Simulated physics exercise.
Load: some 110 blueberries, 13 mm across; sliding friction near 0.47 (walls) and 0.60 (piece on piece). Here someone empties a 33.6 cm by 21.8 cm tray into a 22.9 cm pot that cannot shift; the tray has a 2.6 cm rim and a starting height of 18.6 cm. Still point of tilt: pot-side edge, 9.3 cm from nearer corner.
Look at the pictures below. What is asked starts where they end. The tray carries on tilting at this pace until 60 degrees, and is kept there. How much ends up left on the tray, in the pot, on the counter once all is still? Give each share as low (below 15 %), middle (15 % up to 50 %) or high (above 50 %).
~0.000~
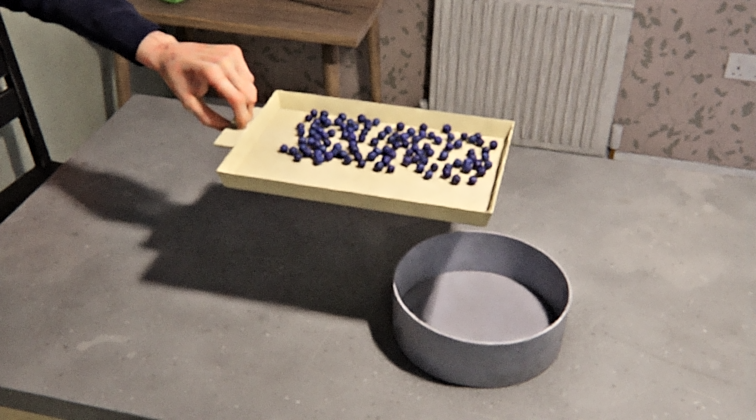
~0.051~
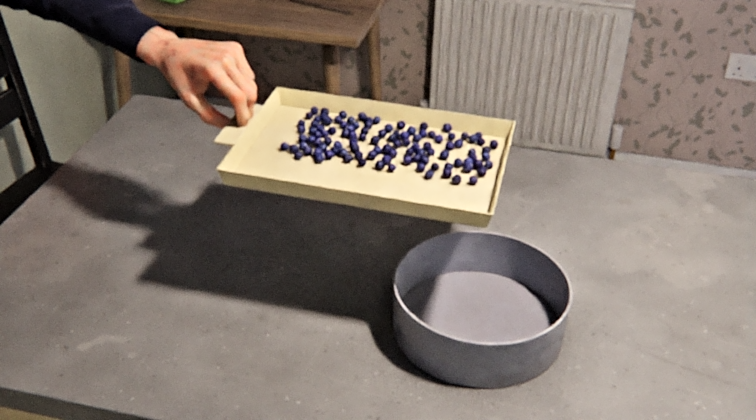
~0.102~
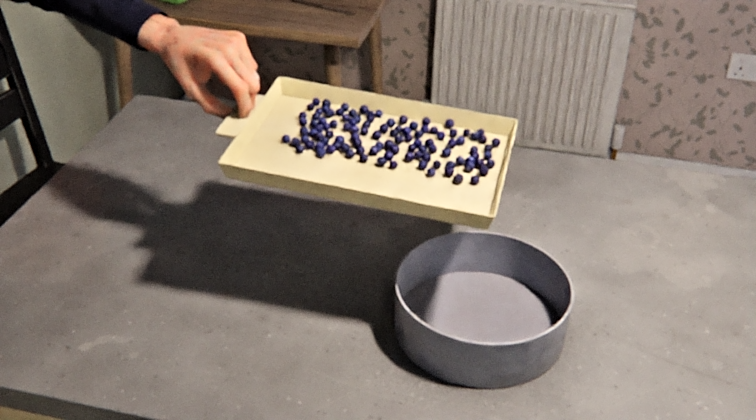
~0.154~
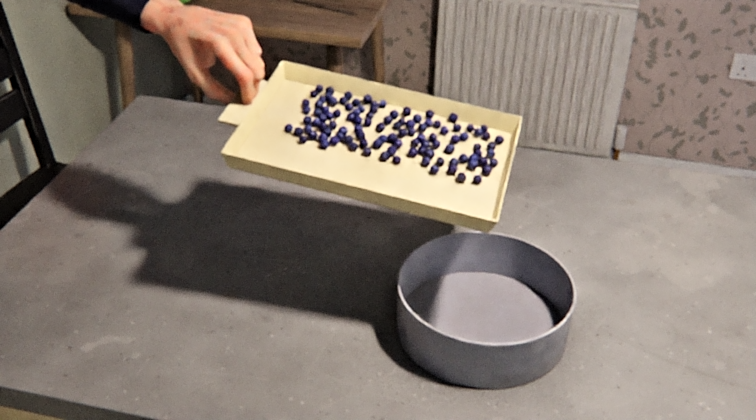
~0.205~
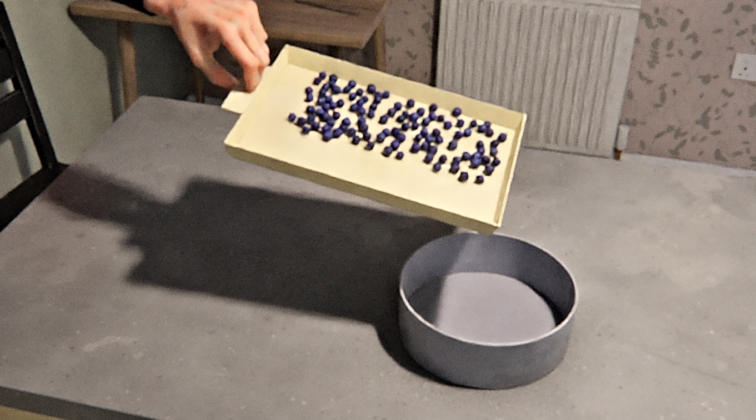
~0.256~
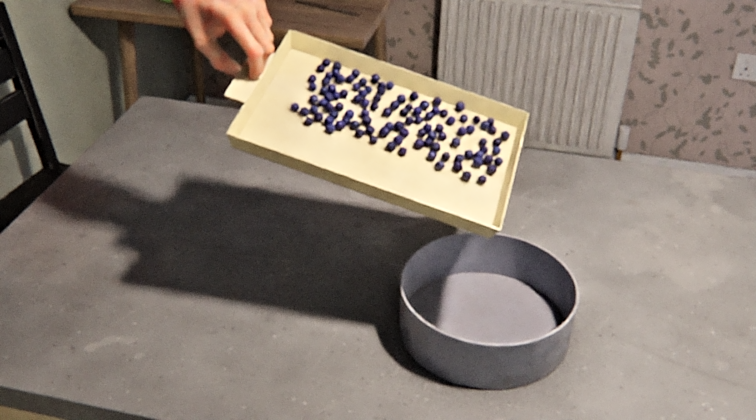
Tray - high, pot - middle, counter - low.
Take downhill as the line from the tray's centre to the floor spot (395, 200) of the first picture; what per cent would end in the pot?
About 15 per cent.
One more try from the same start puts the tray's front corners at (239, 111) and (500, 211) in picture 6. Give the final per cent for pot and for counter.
Pot: 5, counter: 10.
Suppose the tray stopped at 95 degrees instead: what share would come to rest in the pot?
100 %.
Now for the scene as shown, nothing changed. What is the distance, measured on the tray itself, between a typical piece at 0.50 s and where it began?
About 6 cm.
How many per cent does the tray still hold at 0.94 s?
Roughly 75 percent of the load, I'd say.
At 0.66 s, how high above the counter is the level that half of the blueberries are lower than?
Median height: Approx. 22 cm.
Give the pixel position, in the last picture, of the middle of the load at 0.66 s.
Around (468, 185).
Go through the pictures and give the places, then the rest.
Tray tilt 0 degrees, front corners at (223, 169) and (487, 209); middle of the pieces at (375, 142); pot at (482, 282), in the first frame.
Tray tilt 1 degrees, front corners at (224, 167) and (488, 210); middle of the pieces at (375, 140), in the second frame.
Tray tilt 4 degrees, front corners at (226, 160) and (490, 212), lowest corner right front; middle of the pieces at (377, 135), in the third frame.
Tray tilt 8 degrees, front corners at (228, 150) and (493, 216), lowest corner right front; middle of the pieces at (380, 127), in the fourth frame.
Tray tilt 13 degrees, front corners at (232, 140) and (495, 220), lowest corner right front; middle of the pieces at (384, 119), in the fifth frame.
Tray tilt 18 degrees, front corners at (234, 131) and (496, 224), lowest corner right front; middle of the pieces at (387, 112); pot at (489, 284). Its pace works out near 90 degrees a second, in the sixth frame.
After 0.50 s, tilt 39 degrees; the tray holds 100 %, the pot 0 %.
Then, at 0.66 s, tilt 54 degrees; the tray holds 100 %, the pot 0 %.
After 0.94 s, tilt 60 degrees; the tray holds 75 %, the pot 15 %.
At rest (1.7 s), tray 70 %, pot 30 %, counter 0 %.
